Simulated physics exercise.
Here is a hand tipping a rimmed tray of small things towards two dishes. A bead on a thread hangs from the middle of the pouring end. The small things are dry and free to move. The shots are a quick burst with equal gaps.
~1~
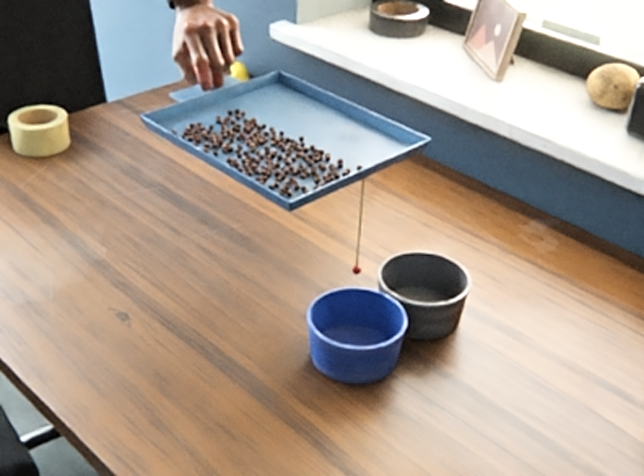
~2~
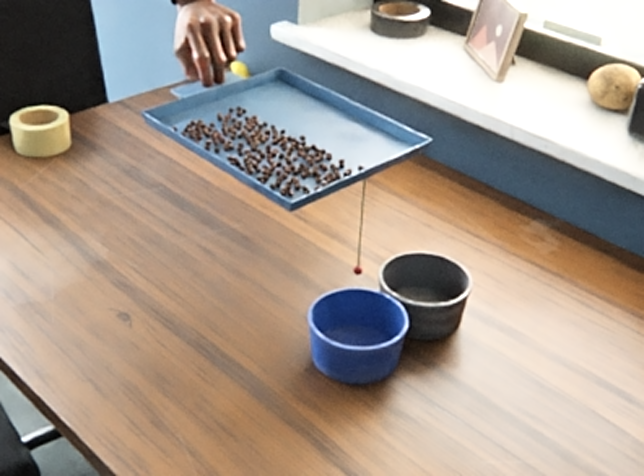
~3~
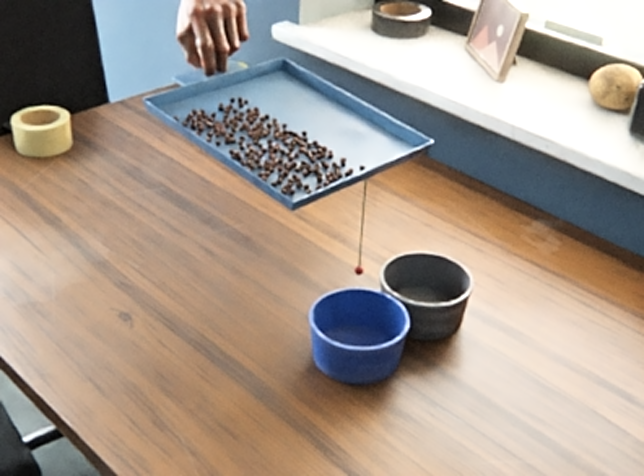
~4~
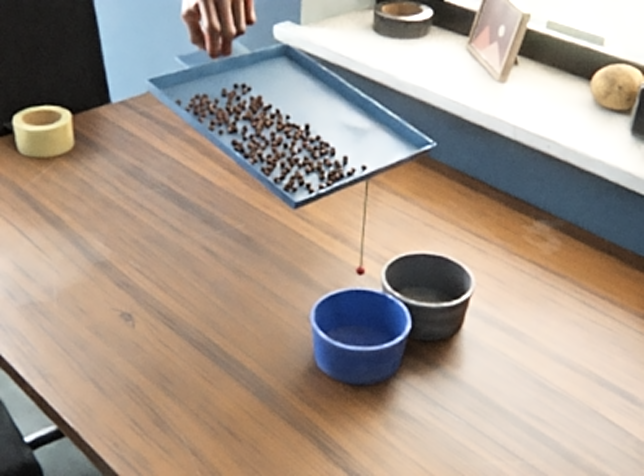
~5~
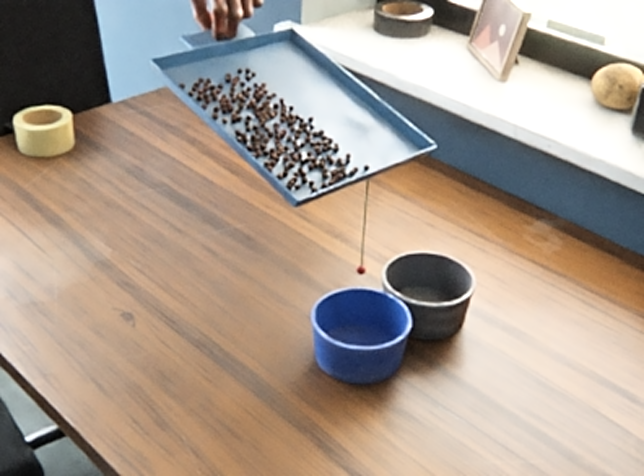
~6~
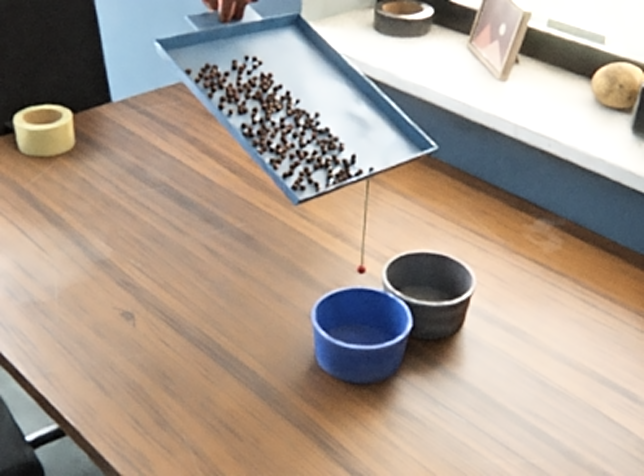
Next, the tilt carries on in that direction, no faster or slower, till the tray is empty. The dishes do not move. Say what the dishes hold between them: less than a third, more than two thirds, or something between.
Caught overall: More than two thirds.
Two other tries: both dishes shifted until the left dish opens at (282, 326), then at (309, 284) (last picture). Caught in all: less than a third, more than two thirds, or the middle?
The first try: Less than a third. The second: Under a third.
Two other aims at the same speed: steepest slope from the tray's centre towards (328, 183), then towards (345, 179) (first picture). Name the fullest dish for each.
One: The left dish. Two: The dish on the left.
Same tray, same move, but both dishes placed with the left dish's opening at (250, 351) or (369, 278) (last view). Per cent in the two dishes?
The first gives 10 %, the second 50 %.
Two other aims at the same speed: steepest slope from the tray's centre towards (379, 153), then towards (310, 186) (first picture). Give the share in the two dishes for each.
In turn 20 and 20 in a hundred.
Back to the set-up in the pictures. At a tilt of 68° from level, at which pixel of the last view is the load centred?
Close to (379, 174).
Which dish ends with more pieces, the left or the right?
The winner is the dish on the right.
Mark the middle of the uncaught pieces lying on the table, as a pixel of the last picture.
Roughly at (466, 321).
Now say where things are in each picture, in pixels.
Corners of the pouring end near (290, 198) and (425, 139), level; middle of the load near (267, 153), allspice berries; left dish near (391, 355); right dish near (457, 312); bead on its thread near (357, 270), in the first picture.
Corners of the pouring end near (291, 199) and (426, 140), level; middle of the load near (269, 152), in the second picture.
Corners of the pouring end near (293, 198) and (428, 141), tipped barely, lowest at the right corner; middle of the load near (270, 146), in the third picture.
Corners of the pouring end near (296, 197) and (430, 143), tipped a little, lowest at the right corner; middle of the load near (273, 139), in the fourth picture.
Corners of the pouring end near (298, 196) and (431, 144), tipped clearly, lowest at the right corner; middle of the load near (277, 131), in the fifth picture.
Corners of the pouring end near (300, 195) and (432, 146), tipped clearly, lowest at the right corner; middle of the load near (283, 125), near half on the move; left dish near (396, 355); right dish near (462, 312), in the sixth picture.
Shortly afterwards, tray tipped steeply; the bulk on the tray; only a few in the left dish; a little in the right dish; only a few outside both; near a quarter in the air.
Next, tray tipped past a quarter turn; near a quarter in the left dish; near half in the right dish; a little outside both; near a quarter in the air.
Some moments later, tray tipped past a quarter turn; near a quarter in the left dish; near half in the right dish; near a quarter outside both.
In the end, tray tipped past a quarter turn; near a quarter in the left dish; near half in the right dish; near a quarter outside both.
